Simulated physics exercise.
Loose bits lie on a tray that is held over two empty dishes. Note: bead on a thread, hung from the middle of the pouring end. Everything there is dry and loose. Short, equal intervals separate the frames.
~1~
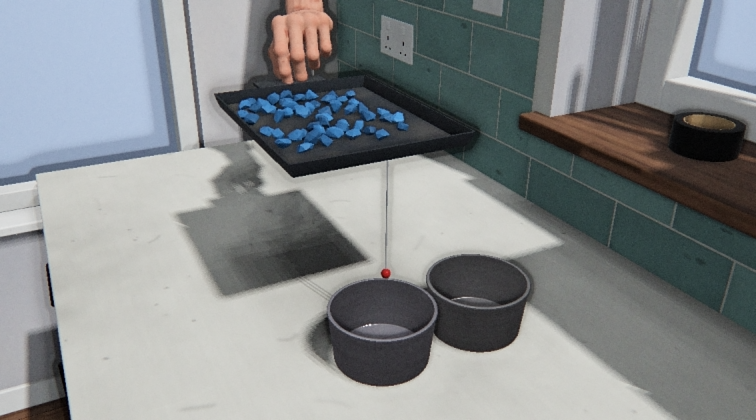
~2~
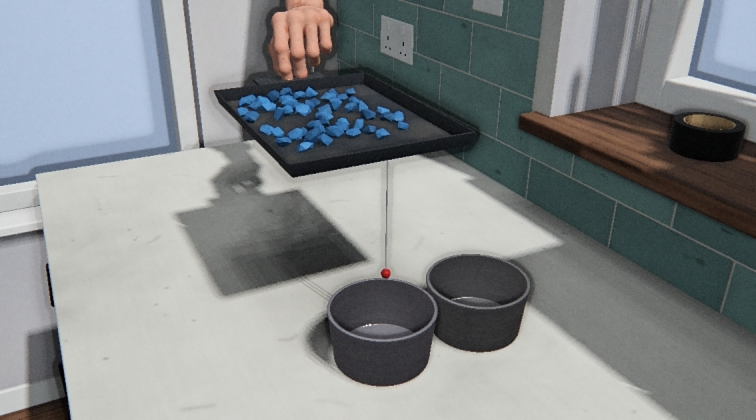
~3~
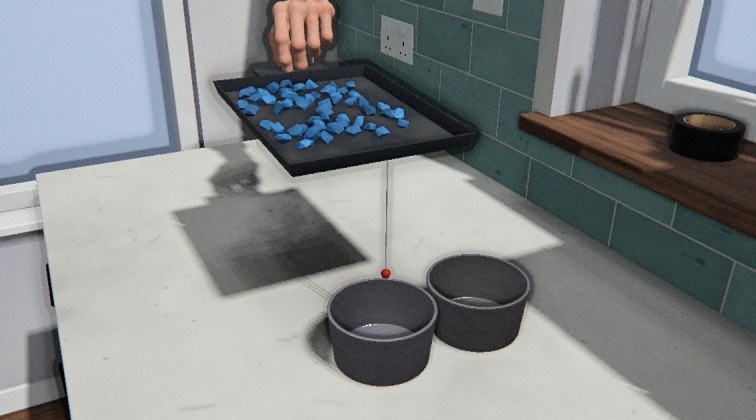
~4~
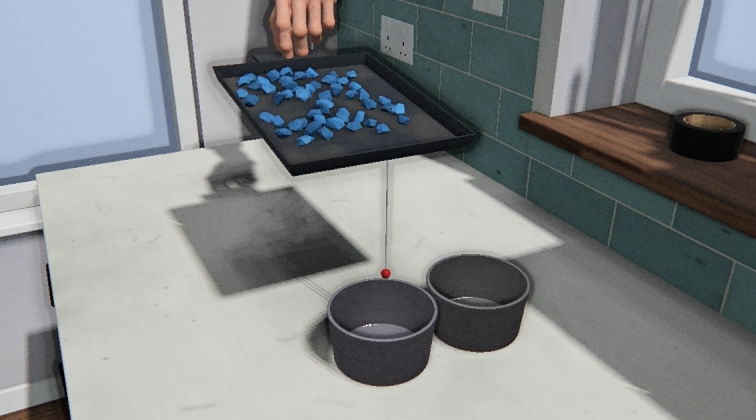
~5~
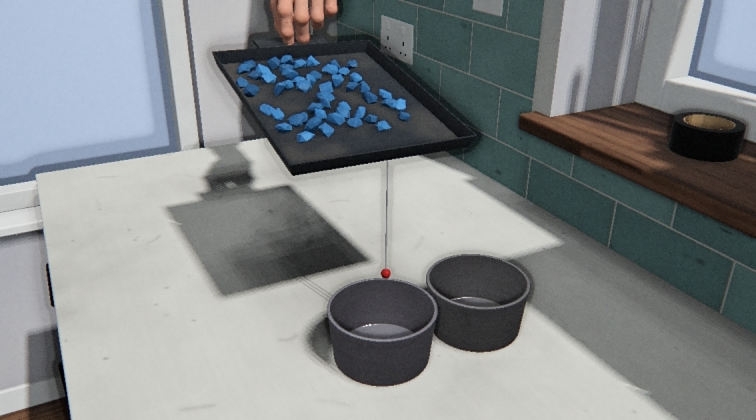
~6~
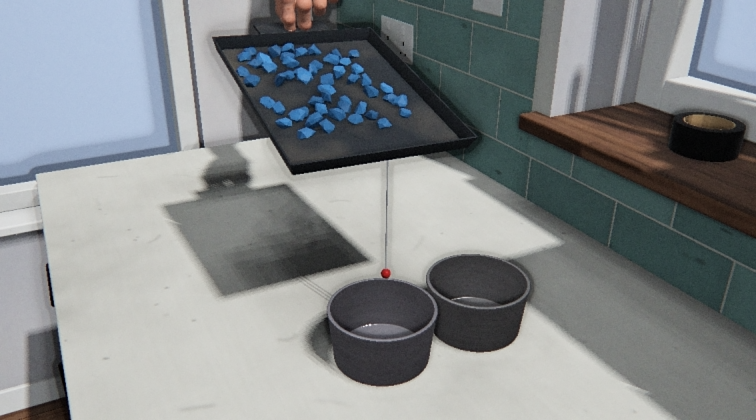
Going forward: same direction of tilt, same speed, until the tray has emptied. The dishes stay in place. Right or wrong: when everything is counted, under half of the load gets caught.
Wrong.
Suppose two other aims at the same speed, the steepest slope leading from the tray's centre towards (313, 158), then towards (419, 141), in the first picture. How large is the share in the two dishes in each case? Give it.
Lab note: Try one about 10 %, try two 80 %.
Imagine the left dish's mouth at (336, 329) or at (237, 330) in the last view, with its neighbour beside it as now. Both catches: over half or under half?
So that's a greater portion the first time round, a lesser portion the second.
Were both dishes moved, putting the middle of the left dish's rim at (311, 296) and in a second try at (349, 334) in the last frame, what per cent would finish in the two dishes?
I'd expect some 0 percent, and then some 90 percent.
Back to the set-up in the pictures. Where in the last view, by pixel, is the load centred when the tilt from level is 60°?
Close to (396, 144).
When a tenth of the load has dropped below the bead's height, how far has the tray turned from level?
The angle is roughly 70° at that point.
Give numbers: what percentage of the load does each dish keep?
Per hundred pieces, the left dish ends with about 50 and the right dish with about 40.
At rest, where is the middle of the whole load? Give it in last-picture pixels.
Near (411, 347), more or less.
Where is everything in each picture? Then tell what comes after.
In the first frame, corners of the pouring end (292, 162) and (469, 131), level; middle of the load (303, 113), aquarium stones; left dish (408, 357); right dish (506, 324); bead on its thread (386, 273).
In the second frame, corners of the pouring end (292, 162) and (469, 131), level; middle of the load (303, 111).
In the third frame, corners of the pouring end (293, 162) and (469, 132), tipped barely, level across its low end; middle of the load (303, 105).
In the fourth frame, corners of the pouring end (293, 161) and (470, 133), tipped a little, level across its low end; middle of the load (304, 96).
In the fifth frame, corners of the pouring end (294, 161) and (471, 134), tipped a little, level across its low end; middle of the load (304, 87).
In the sixth frame, corners of the pouring end (294, 161) and (471, 135), tipped clearly, level across its low end; middle of the load (305, 78); left dish (408, 357); right dish (506, 324).
Just after the last frame, tray tipped steeply; almost all on the tray; about a tenth in the air.
A moment on, tray tipped right over; roughly half on the tray; about a tenth in the left dish; roughly a quarter in the right dish; just a few outside both; about a tenth in the air.
Further on, tray tipped past a quarter turn; roughly half in the left dish; roughly a third in the right dish; about a tenth outside both.
When it is over, tray tipped past a quarter turn; roughly half in the left dish; roughly a third in the right dish; about a tenth outside both.
